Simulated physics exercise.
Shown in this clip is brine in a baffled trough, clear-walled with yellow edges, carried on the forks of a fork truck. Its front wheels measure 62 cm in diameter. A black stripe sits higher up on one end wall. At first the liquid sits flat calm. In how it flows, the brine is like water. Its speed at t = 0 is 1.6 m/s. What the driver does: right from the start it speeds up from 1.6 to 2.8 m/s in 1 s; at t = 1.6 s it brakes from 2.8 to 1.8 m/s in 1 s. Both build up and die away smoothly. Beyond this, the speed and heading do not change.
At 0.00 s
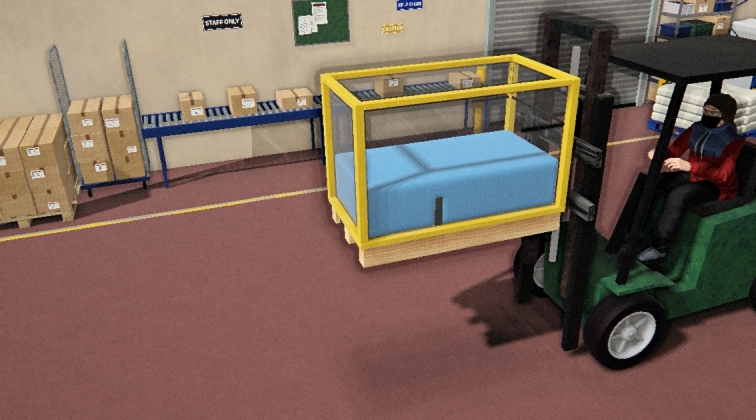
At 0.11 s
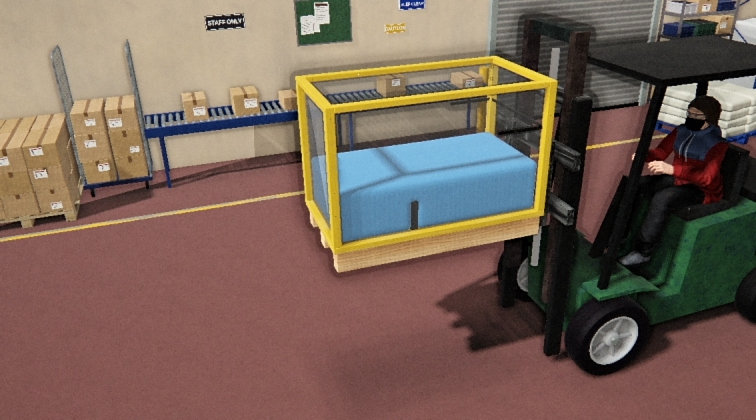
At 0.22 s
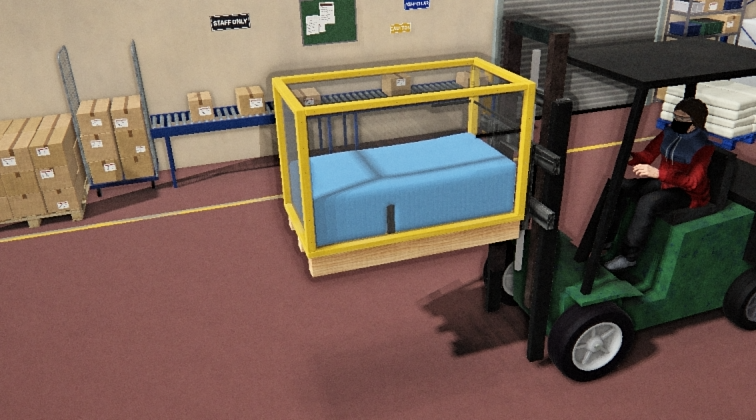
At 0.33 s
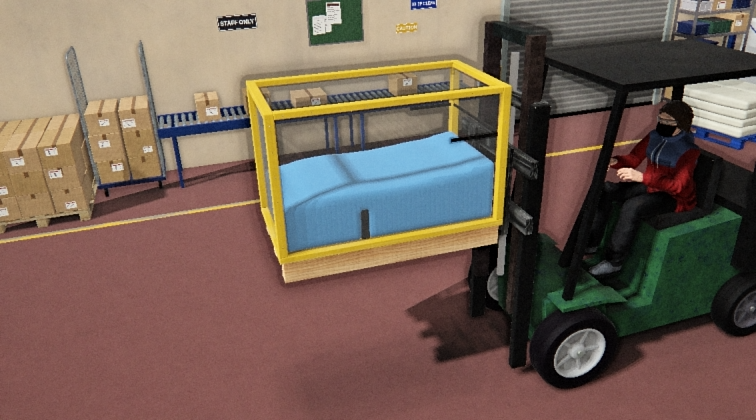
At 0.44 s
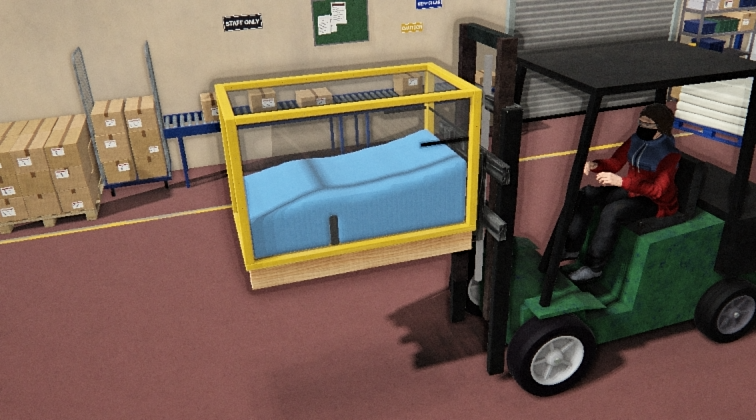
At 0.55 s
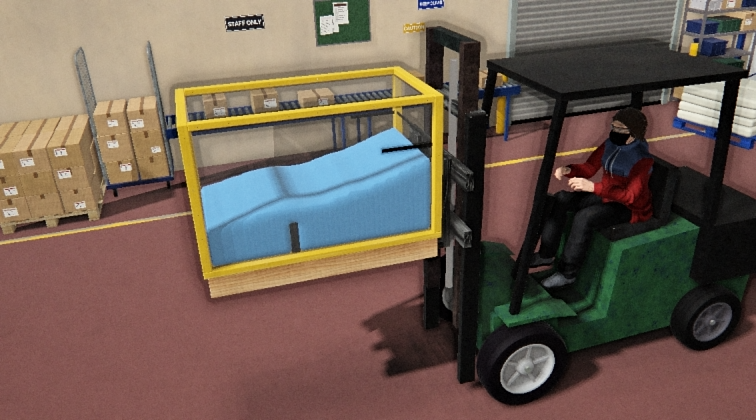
In a warehouse, a forklift carries a yellow-edged tank leftward as its blue liquid slopes up towards the driver.
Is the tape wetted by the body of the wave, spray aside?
Honestly, it runs out of height.
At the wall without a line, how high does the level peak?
It reaches around 61 cm at most.
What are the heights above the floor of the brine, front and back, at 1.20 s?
About 22 cm in front and 34 cm behind.
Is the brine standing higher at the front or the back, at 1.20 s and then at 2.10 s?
The surface rises towards the rear end and then towards the forward end.
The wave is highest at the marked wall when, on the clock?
About 0.6 seconds.
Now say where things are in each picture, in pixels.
The brine reaches (373, 184) at the front end; it reaches (543, 156) at the back end; no slope yet; board top at (440, 198); the front is on the left, levels are read along the near wall; the black line, on the back wall, is at (551, 127); a wheel hub at (636, 339), in the first picture.
The brine reaches (346, 188) at the front end; it reaches (521, 159) at the back end; no slope yet, in the second picture.
The brine reaches (321, 192) at the front end; it reaches (501, 162) at the back end; hardly any slope, in the third picture.
The brine reaches (293, 202) at the front end; it reaches (479, 159) at the back end; it is heaped 4° towards the back, in the fourth picture.
The brine reaches (260, 212) at the front end; it reaches (451, 160) at the back end; it is heaped 7° towards the back, in the fifth picture.
The brine reaches (219, 222) at the front end; it reaches (415, 159) at the back end; it is heaped 10° towards the back; a wheel hub at (531, 373), in the sixth picture.
After 1.20 s it stands 34 cm high behind and 23 cm in front; all of it is still inside.
After 2.10 s it stands 22 cm high behind and 35 cm in front; all of it is still inside.
After 3.10 s it stands 36 cm high behind and 31 cm in front; all of it is still inside.
After 5.59 s the waves are smaller; the highest at the back wall was 48 cm, at 0.65 s, against a line at 55 cm.
